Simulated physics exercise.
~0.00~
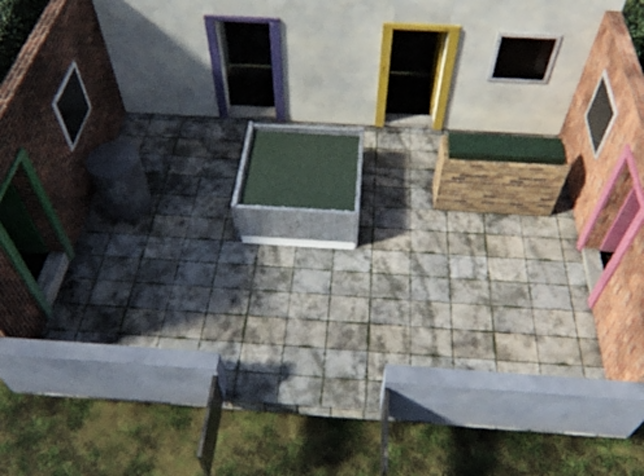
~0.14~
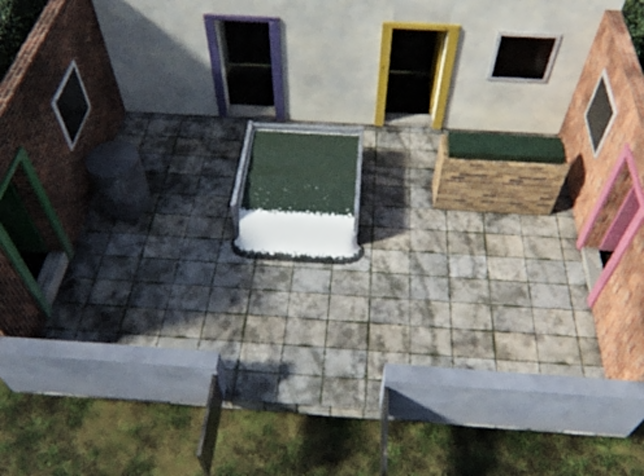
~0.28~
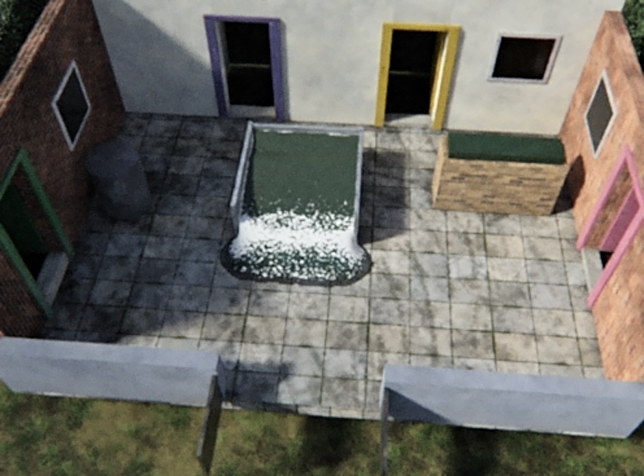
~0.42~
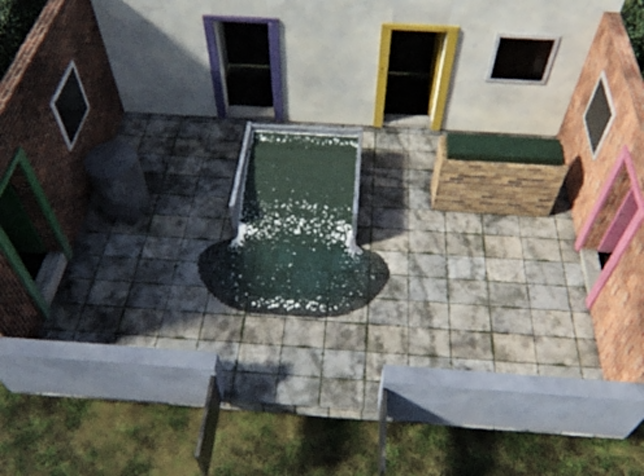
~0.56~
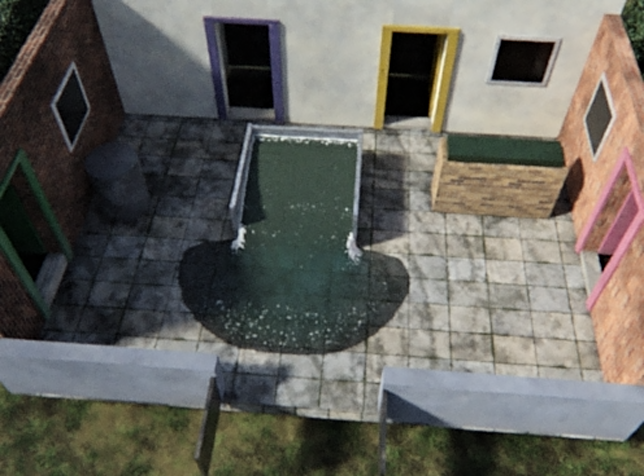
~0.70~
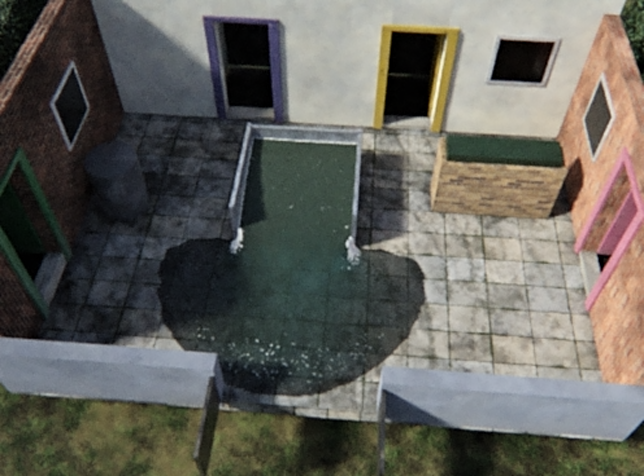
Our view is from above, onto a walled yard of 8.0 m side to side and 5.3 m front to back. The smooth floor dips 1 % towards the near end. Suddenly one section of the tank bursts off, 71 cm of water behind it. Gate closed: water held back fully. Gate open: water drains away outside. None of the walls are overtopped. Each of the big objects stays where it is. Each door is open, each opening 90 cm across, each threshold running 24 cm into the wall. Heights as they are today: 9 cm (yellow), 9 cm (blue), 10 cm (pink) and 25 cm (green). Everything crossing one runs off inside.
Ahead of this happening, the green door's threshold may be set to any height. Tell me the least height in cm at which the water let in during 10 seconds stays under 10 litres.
It should be about 7.5 cm.
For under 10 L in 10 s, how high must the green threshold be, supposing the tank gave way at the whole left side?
Roughly 23 cm.
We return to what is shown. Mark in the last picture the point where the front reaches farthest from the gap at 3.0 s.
Near pixel (604, 412).
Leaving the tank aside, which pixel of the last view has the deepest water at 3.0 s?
Check close to (27, 368).
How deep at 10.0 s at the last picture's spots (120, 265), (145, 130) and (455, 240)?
Taking the spots in order: About 4, 2 and 2 centimetres.
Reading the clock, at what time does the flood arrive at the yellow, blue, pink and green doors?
Arrival: Yellow not within the 10 s, blue 6.5 s, pink 3.4 s, green 2.4 s.
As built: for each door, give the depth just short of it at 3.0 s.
Door by door, in centimetres - yellow 0, blue 0, pink 0, green 11.
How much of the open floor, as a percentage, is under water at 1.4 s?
Approximately 30 % of it.
After 1.4 s water covers 30 % of the floor, deepest (32 cm) near (206, 382); it has not reached the green door.
After 3.0 s water covers 40 % of the floor, deepest (26 cm) near (27, 368); 11 cm at the green door, 0 litres in over its 25 cm threshold.
After 10.0 s water covers 85 % of the floor, deepest (4 cm) near (27, 368); 4 cm at the green door, 0 litres in over its 25 cm threshold.
At the green door as built, the water arrived by 2.4 s and peaked near 12 cm at 3.4 s.
With a threshold of 7 cm, 12 litres would have come in within the 10 s; with 9.5 cm, 4 litres. So under 10 litres takes about 7.5 cm.
